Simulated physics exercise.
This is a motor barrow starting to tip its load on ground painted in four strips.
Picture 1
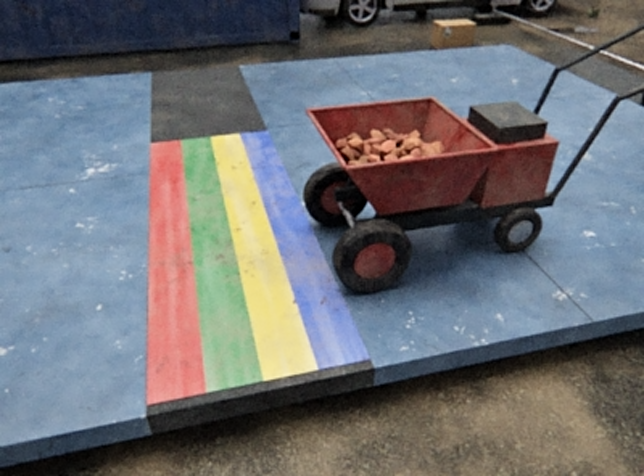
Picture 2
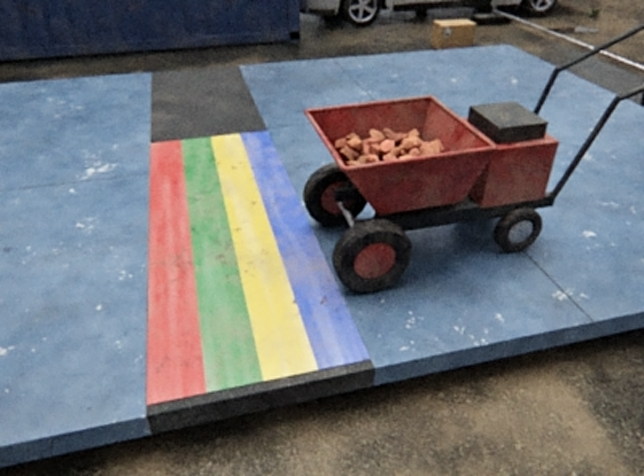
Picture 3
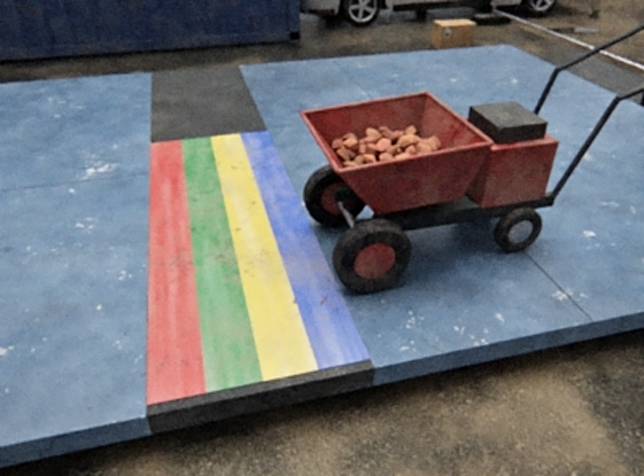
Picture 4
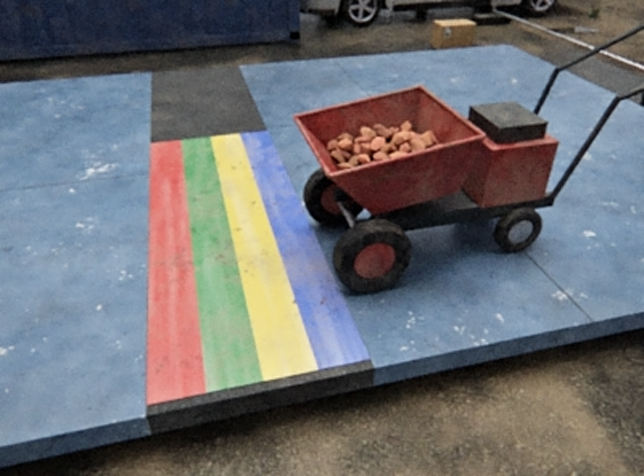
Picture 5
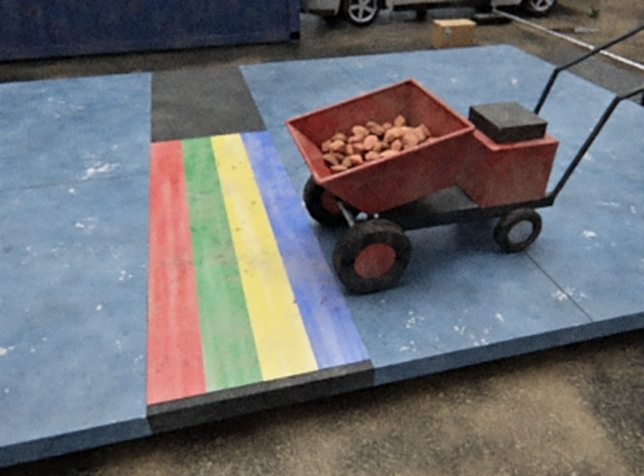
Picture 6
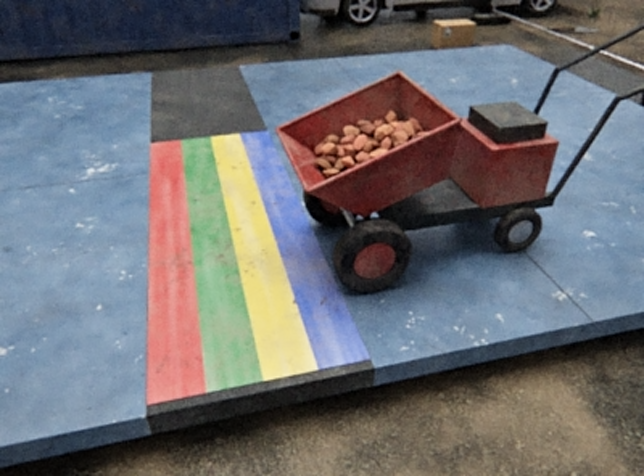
On a blue platform with red, green, yellow and blue stripes, a red motor barrow stood still with its skip of rubble level, then the skip slowly tilted forward to the left, its load still inside.
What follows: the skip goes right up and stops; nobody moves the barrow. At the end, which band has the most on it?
Most covered: The green band.
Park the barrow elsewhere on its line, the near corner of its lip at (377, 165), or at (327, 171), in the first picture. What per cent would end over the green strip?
Roughly 30 per cent, and 40 per cent.
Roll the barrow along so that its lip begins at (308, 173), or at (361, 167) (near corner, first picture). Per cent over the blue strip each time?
Near 0 % and 0 %.
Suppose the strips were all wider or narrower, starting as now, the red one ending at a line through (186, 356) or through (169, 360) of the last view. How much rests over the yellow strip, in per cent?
Roughly 0 per cent, and 10 per cent.
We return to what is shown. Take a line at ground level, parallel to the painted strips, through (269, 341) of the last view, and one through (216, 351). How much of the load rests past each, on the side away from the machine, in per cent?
First some 70, then 30 per cent.
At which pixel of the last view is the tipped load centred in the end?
Near (218, 270).
Just after the last frame, skip tipped steeply; every one in the skip.
A moment on, skip tipped right over; the larger part in the skip; just a few over the yellow strip; about a tenth over the green strip.
Further on, skip tipped right over; roughly a quarter in the skip; about a tenth over the yellow strip; roughly half over the green strip; roughly a quarter over the red strip.
When it is over, skip tipped right over; roughly a quarter in the skip; not one over the blue strip; about a tenth over the yellow strip; roughly half over the green strip; roughly a quarter over the red strip; just a few off the paint.
